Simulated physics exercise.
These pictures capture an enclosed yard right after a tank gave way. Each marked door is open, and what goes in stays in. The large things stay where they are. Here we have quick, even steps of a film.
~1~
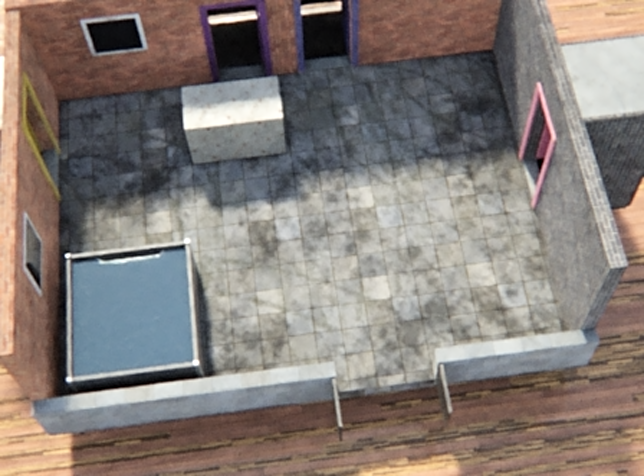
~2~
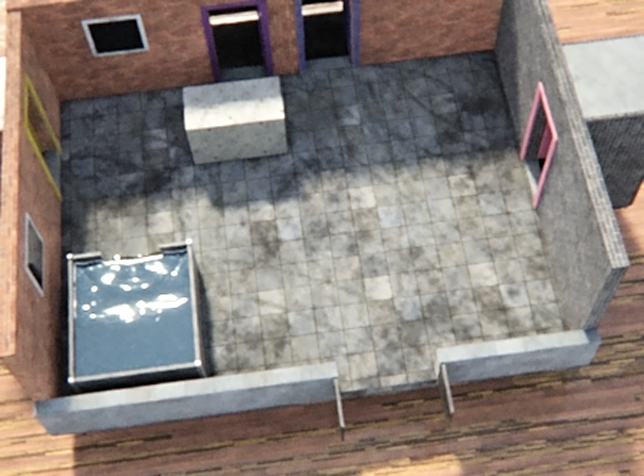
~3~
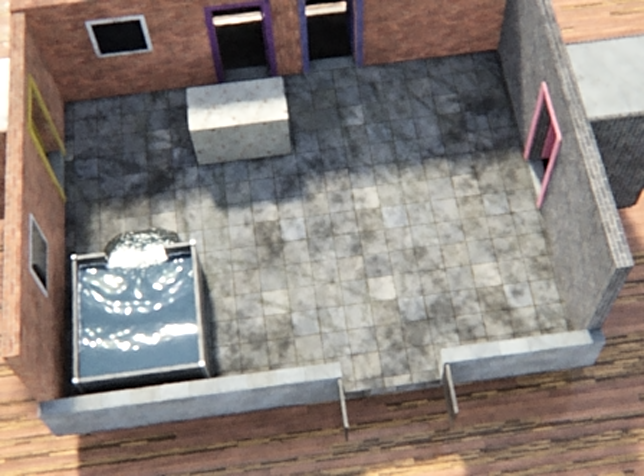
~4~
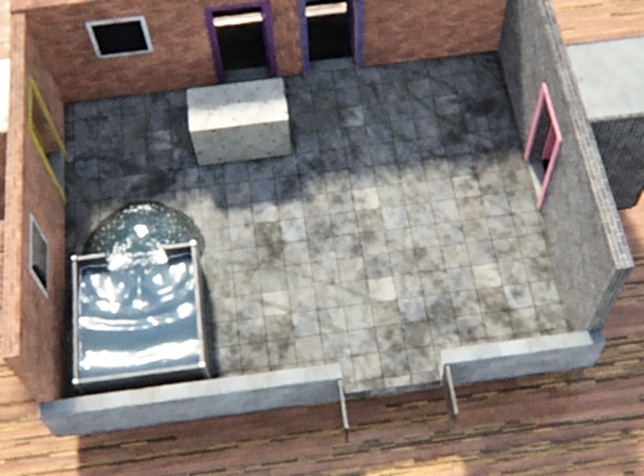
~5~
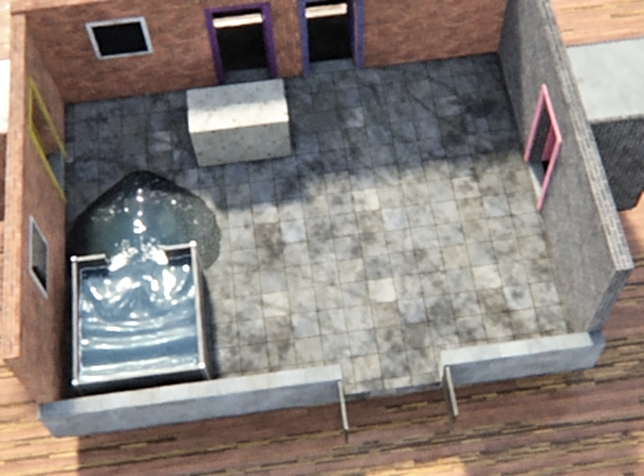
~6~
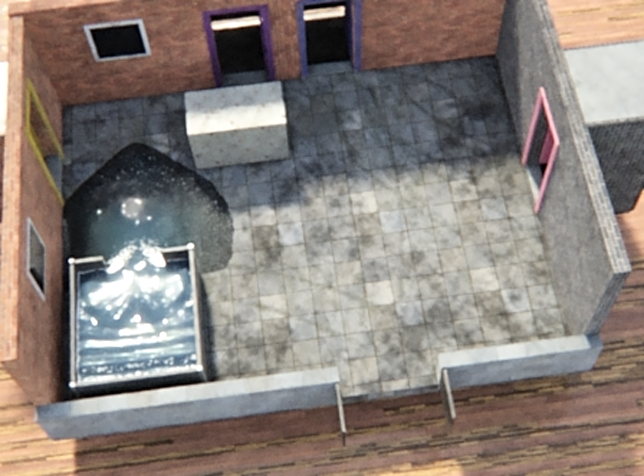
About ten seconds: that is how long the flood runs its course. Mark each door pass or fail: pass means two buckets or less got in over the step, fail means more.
Purple door - fail, blue door - fail, yellow door - pass, pink door - pass.
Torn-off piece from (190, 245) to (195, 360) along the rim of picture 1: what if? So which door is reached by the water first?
The pink-painted one comes first.
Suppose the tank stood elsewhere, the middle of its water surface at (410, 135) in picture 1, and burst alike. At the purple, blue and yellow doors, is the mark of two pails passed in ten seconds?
Going by the run, the purple door remains below, the blue door tops the threshold and the yellow door remains below.
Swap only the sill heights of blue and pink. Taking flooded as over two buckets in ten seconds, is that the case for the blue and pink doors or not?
Lab note: Blue door doesn't reach it; pink door crosses the line.
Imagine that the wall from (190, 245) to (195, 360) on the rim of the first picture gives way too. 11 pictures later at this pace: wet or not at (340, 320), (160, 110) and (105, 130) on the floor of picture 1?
Following the listed order, the three come out reached by the spill, not reached and not reached.
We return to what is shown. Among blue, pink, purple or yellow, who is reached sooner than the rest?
I'd say it's the yellow door.
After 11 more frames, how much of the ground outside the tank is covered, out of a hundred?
Close to 30 %.
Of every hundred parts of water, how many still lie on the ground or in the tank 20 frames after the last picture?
About 100 per cent.
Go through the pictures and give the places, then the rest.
The first picture shows the open tank at (131, 311) is whole and still.
In the second picture, water pours out on the open tank's far side and has run to a hidden place.
In the third picture, the front is at (168, 235), out from the gap on the open tank's far side.
In the fourth picture, the front is at (153, 205), out from the gap on the open tank's far side.
In the fifth picture, water pours out on the open tank's far side and has run to (138, 174).
In the sixth picture, the front is at (141, 148), out from the gap on the open tank's far side.
A moment on, water covers 25 % of the floor; the purple door not reached, the blue door not reached, the yellow door wet at the sill, nothing in, the pink door not reached.
Next, water covers 30 % of the floor; the purple door wet at the sill, nothing in, the blue door not reached, the yellow door wet at the sill, nothing in, the pink door not reached.
Then, water covers 50 % of the floor; the purple door under two buckets in, the blue door wet at the sill, nothing in, the yellow door wet at the sill, nothing in, the pink door not reached.
Later, water covers 65 % of the floor; the purple door over two buckets in, the blue door under two buckets in, the yellow door under two buckets in, the pink door wet at the sill, nothing in.
In the end, water covers 85 % of the floor; the purple door over two buckets in, the blue door over two buckets in, the yellow door under two buckets in, the pink door under two buckets in.
